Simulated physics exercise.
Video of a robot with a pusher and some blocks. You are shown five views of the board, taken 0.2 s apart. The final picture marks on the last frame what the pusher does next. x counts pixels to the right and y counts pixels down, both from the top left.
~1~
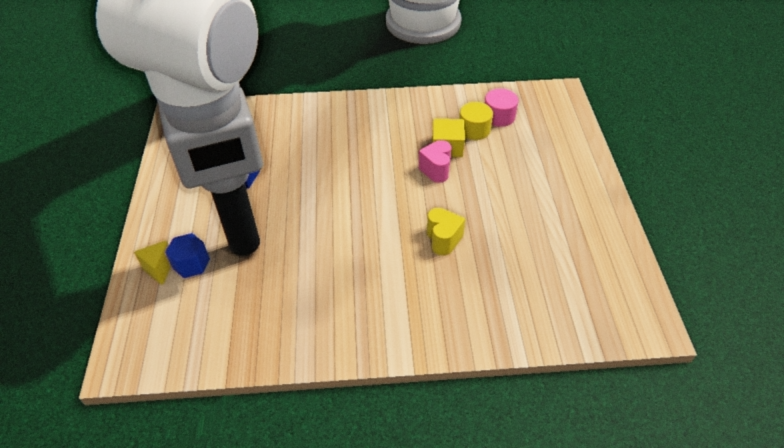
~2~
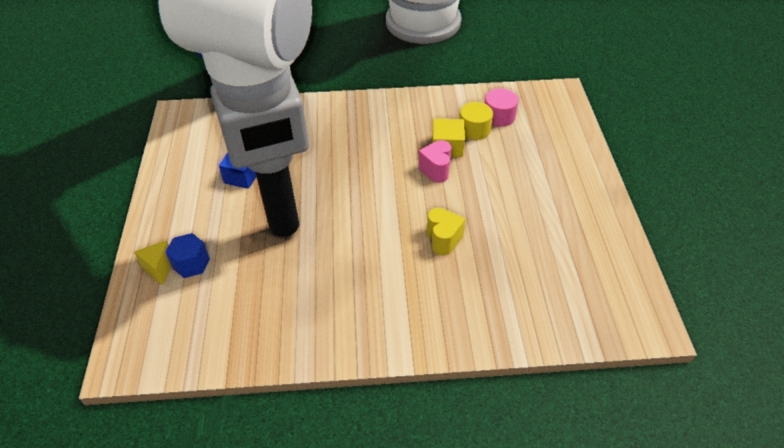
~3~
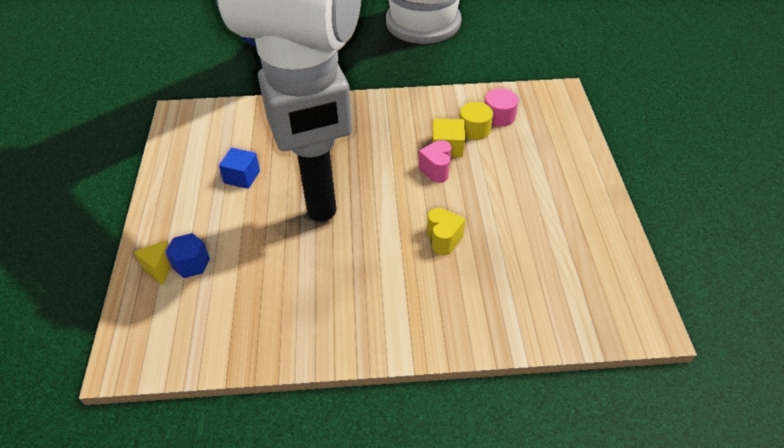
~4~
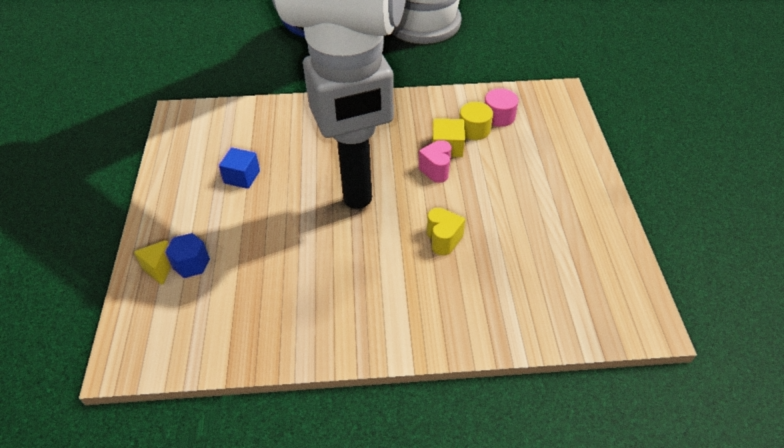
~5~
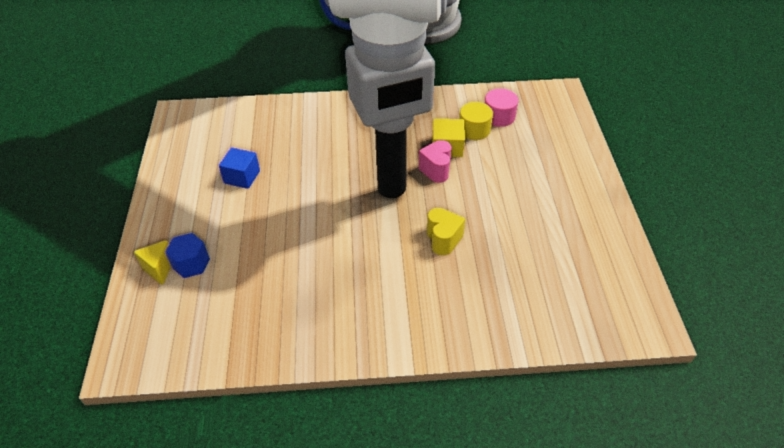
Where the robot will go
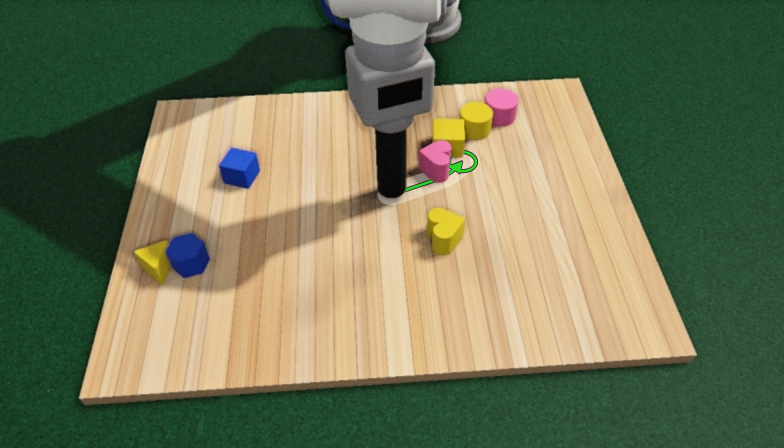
A white and grey robot arm with a black pusher glides rightward and slightly away across a striped wooden board on a green surface, seen from above by a still camera. A blue cube, a blue block and a yellow triangular one sit at left, with pink and yellow blocks at right. The pusher uncovers the cube and nears the pink heart, while every block stays still.
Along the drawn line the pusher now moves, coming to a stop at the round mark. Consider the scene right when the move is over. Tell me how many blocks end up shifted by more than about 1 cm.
Moved: 2.
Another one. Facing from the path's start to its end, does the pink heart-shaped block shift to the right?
Answer: No.
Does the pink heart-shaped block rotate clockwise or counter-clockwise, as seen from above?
I'd predict that, seen from above, the pink heart-shaped block rotates counter-clockwise.
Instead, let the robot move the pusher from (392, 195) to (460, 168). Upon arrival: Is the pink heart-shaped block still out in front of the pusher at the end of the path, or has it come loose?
I think it holds its spot in front.
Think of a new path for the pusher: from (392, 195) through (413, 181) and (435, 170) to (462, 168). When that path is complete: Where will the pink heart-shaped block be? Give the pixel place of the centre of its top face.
I expect it at (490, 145).
Drawn move, from (392, 195) through (419, 186) and (444, 176) to (462, 161).
The first path, step by step. One third of the way, pusher (419, 179); nothing pushed yet.
Two thirds of the way, pusher (445, 169); pink heart-shaped block (447, 138), turned 65° anticlockwise; yellow four-sided block (442, 116), turned 20° clockwise; yellow disc (478, 109); pink disc (504, 97).
At the end, pusher (463, 155); pink heart-shaped block (456, 124), turned 85° anticlockwise; yellow four-sided block (442, 105); yellow disc (478, 108); pink disc (504, 97).
